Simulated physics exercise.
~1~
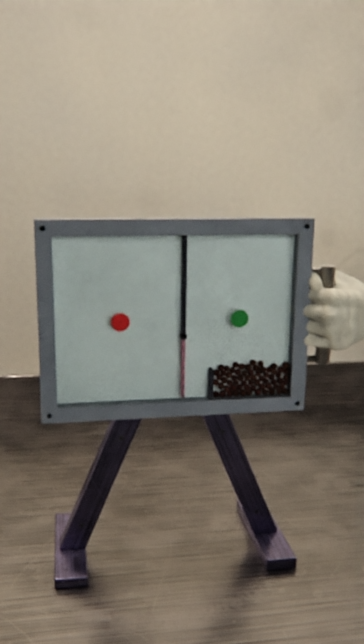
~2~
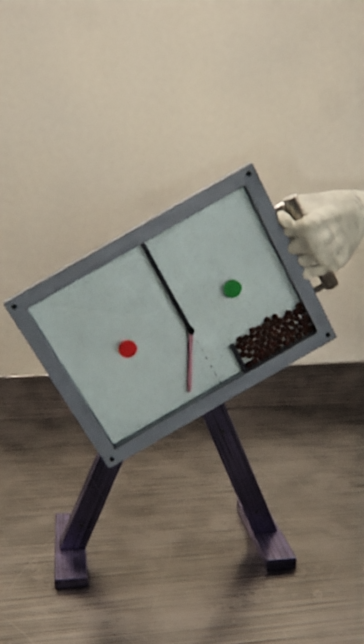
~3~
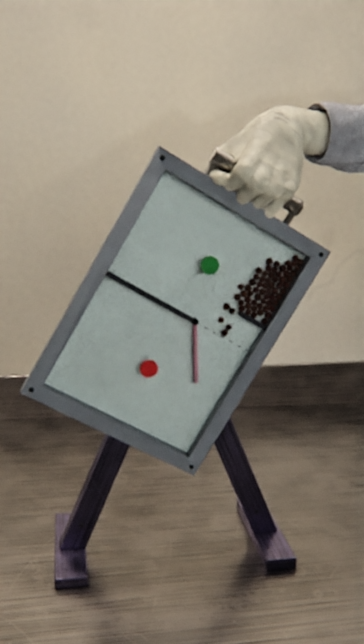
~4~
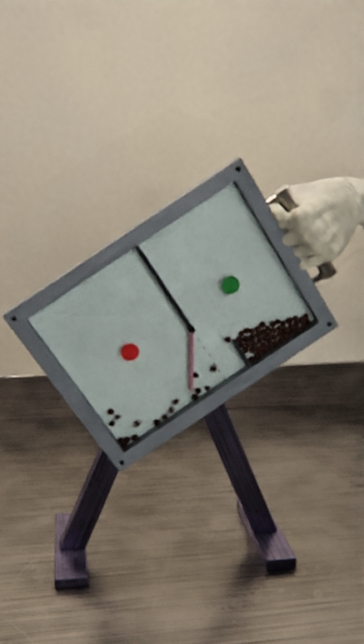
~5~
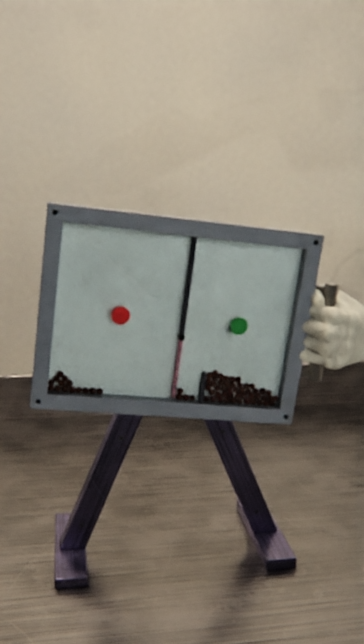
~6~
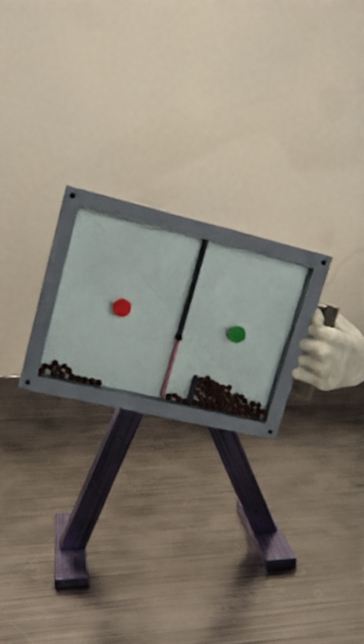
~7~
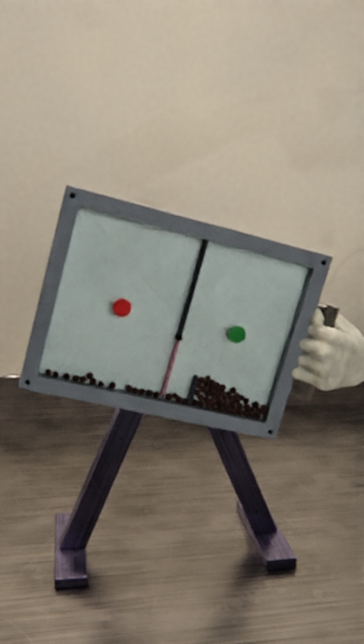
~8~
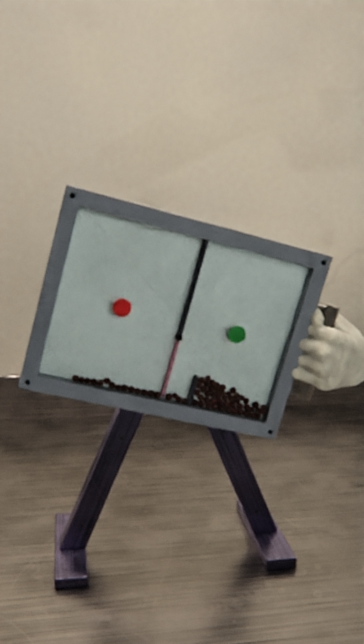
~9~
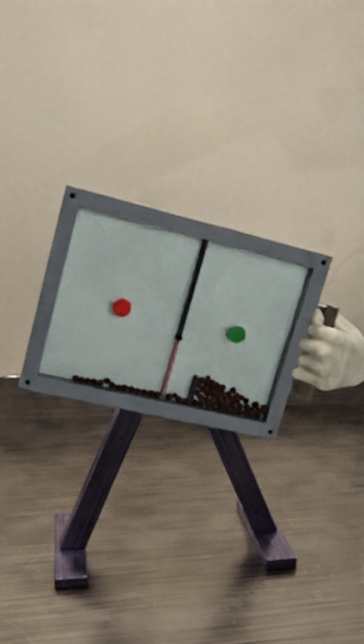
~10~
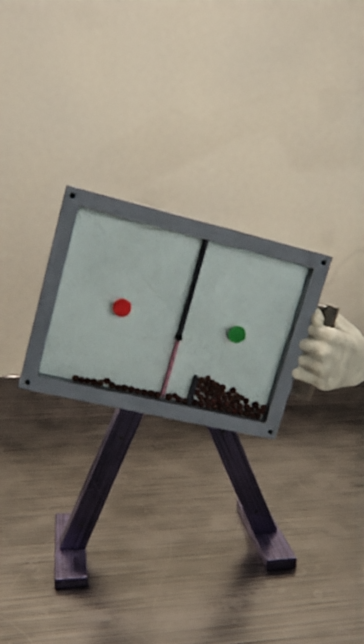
A gloved hand tilts a framed box back and forth, leaving beads on both sides.
